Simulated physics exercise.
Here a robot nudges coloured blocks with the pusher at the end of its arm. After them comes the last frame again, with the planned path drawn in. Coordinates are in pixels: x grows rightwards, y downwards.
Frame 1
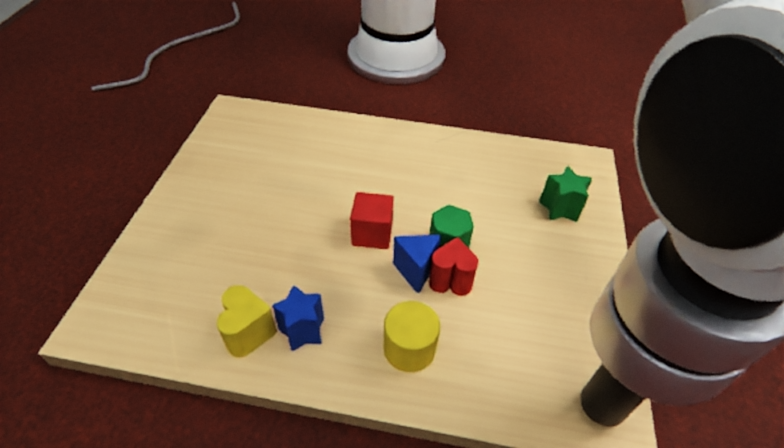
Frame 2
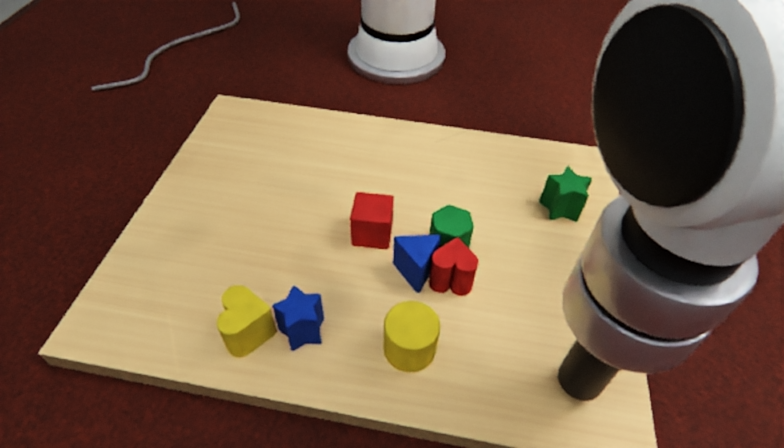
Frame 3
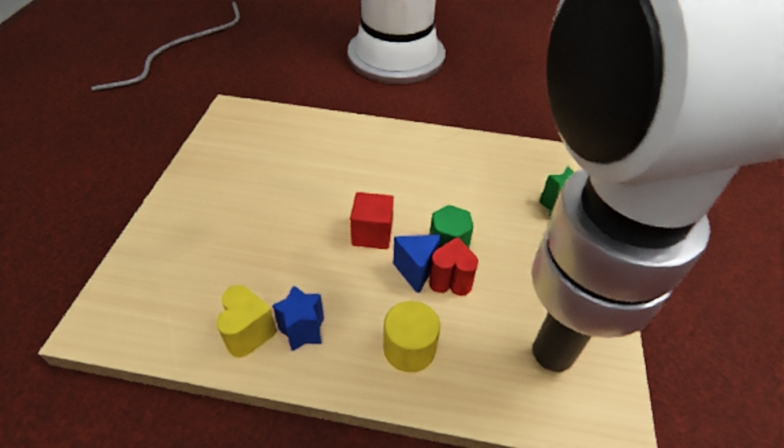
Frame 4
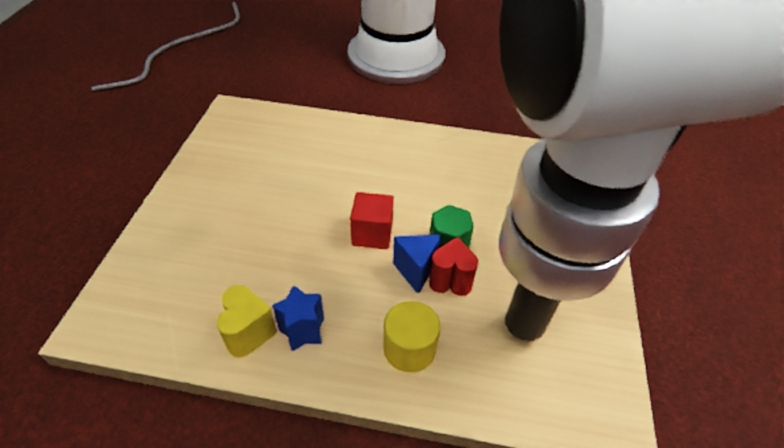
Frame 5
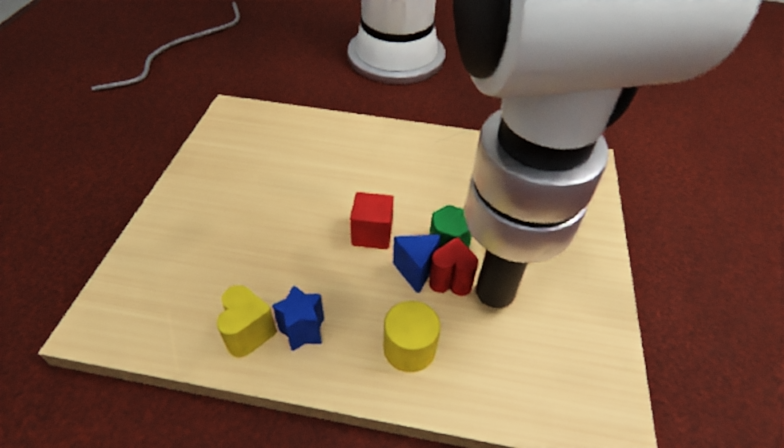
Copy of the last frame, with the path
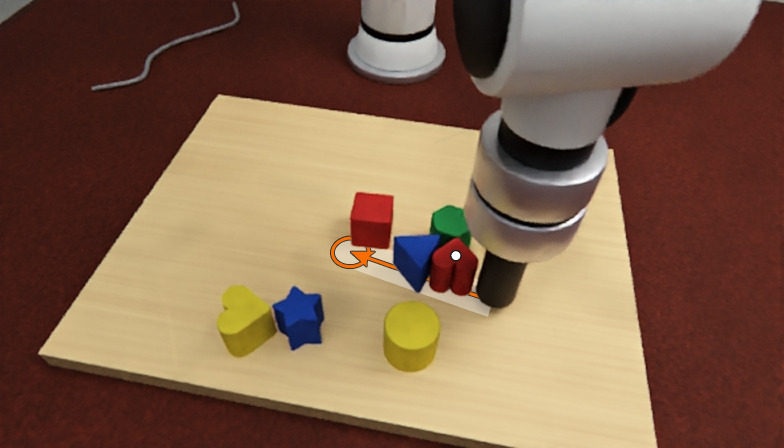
The clip opens on a wooden board scattered with red, blue, green and yellow blocks, a robot arm's dark pusher near the lower right corner. The arm glides steadily up and to the left, passing in front of the green star, until the pusher is beside the red heart; the blocks stay still.
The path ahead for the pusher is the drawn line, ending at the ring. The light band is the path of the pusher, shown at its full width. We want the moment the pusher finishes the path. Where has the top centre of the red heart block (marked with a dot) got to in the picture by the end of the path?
Expect it around (310, 216).
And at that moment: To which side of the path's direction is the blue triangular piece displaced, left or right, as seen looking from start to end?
Goes left.
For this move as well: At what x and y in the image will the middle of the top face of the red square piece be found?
Just about (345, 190).
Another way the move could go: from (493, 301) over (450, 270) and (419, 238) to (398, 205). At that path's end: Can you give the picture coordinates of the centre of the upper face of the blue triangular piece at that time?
My estimate: (359, 242).
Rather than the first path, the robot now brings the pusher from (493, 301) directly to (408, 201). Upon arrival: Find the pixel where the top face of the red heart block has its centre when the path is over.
Its top middle is near (407, 218).
The drawn path runs in a line from (493, 301) to (351, 252); the dot is on the red heart block.
What follows on the original path. One third of the way, pusher at (445, 275); blue triangular piece at (375, 233), turned 10° clockwise; red heart block at (408, 242).
Two thirds of the way, pusher at (395, 258); red square piece at (353, 193), turned 40° clockwise; blue triangular piece at (324, 223); red heart block at (356, 228), turned 20° anticlockwise.
At the end, pusher at (350, 243); red square piece at (345, 190), turned 75° clockwise; blue triangular piece at (278, 215); green hexagon not moved; red heart block at (310, 216), turned 30° anticlockwise.
